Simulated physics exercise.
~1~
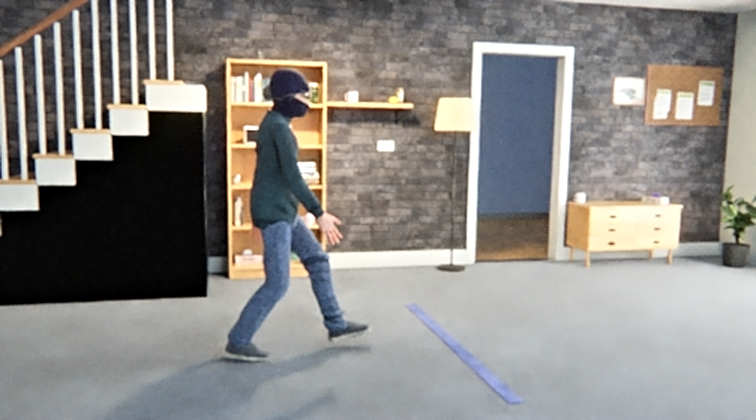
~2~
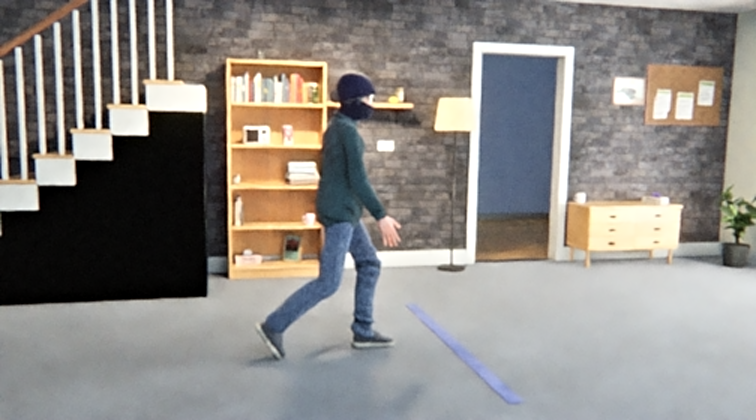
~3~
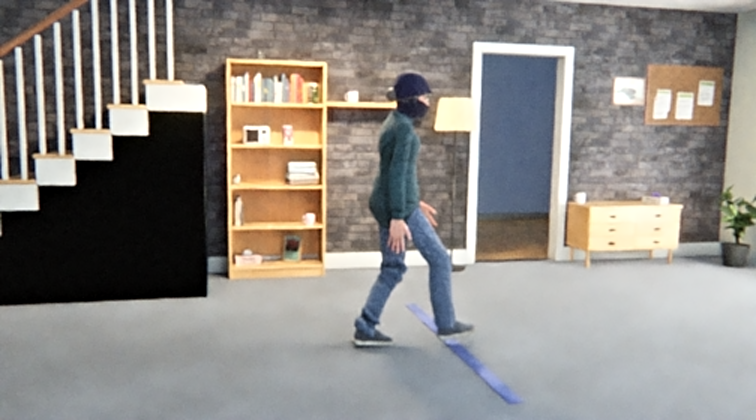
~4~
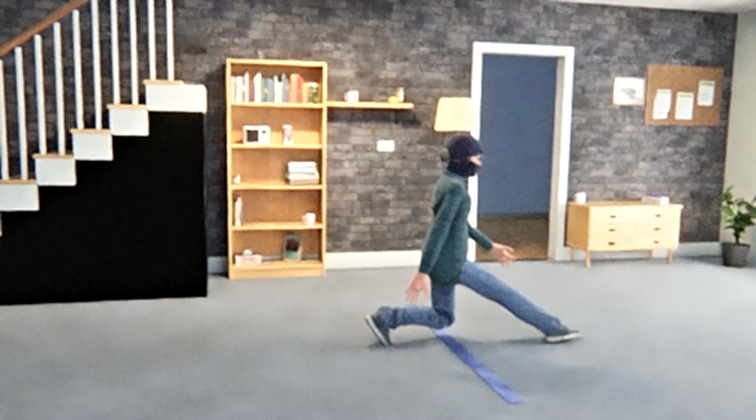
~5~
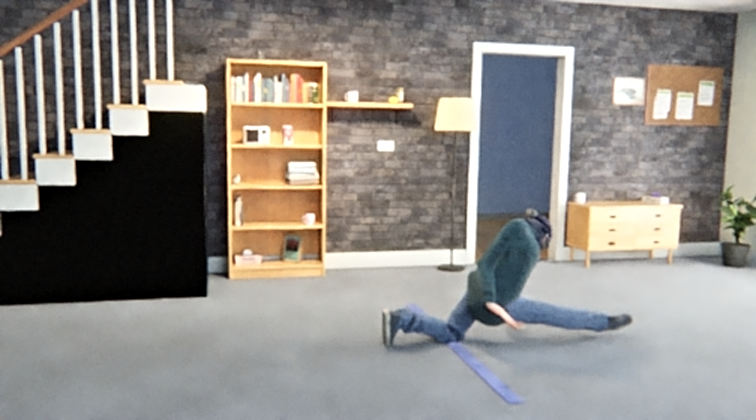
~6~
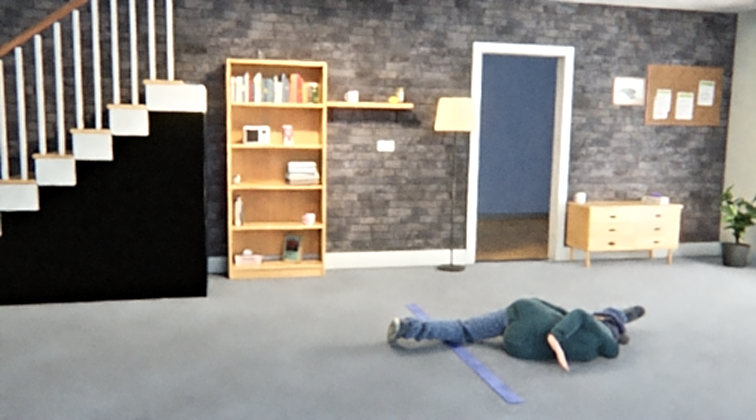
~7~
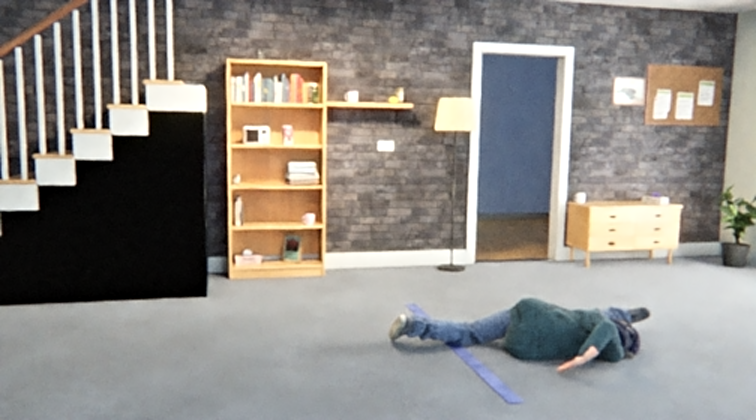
A person in a dark balaclava, dark green top and blue jeans walks rightward across a grey floor, seen from the side by a still camera. Behind are a white staircase at left, a wooden bookcase, a lit lamp, an open doorway and a low chest of drawers against dark brick. Reaching the blue strip on the floor, the person steps over it, and the front leg slides far forward as the body sinks. The torso pitches forward and drops to the floor. The person ends lying still, with hips, chest and head past the strip and one leg trailing across it.
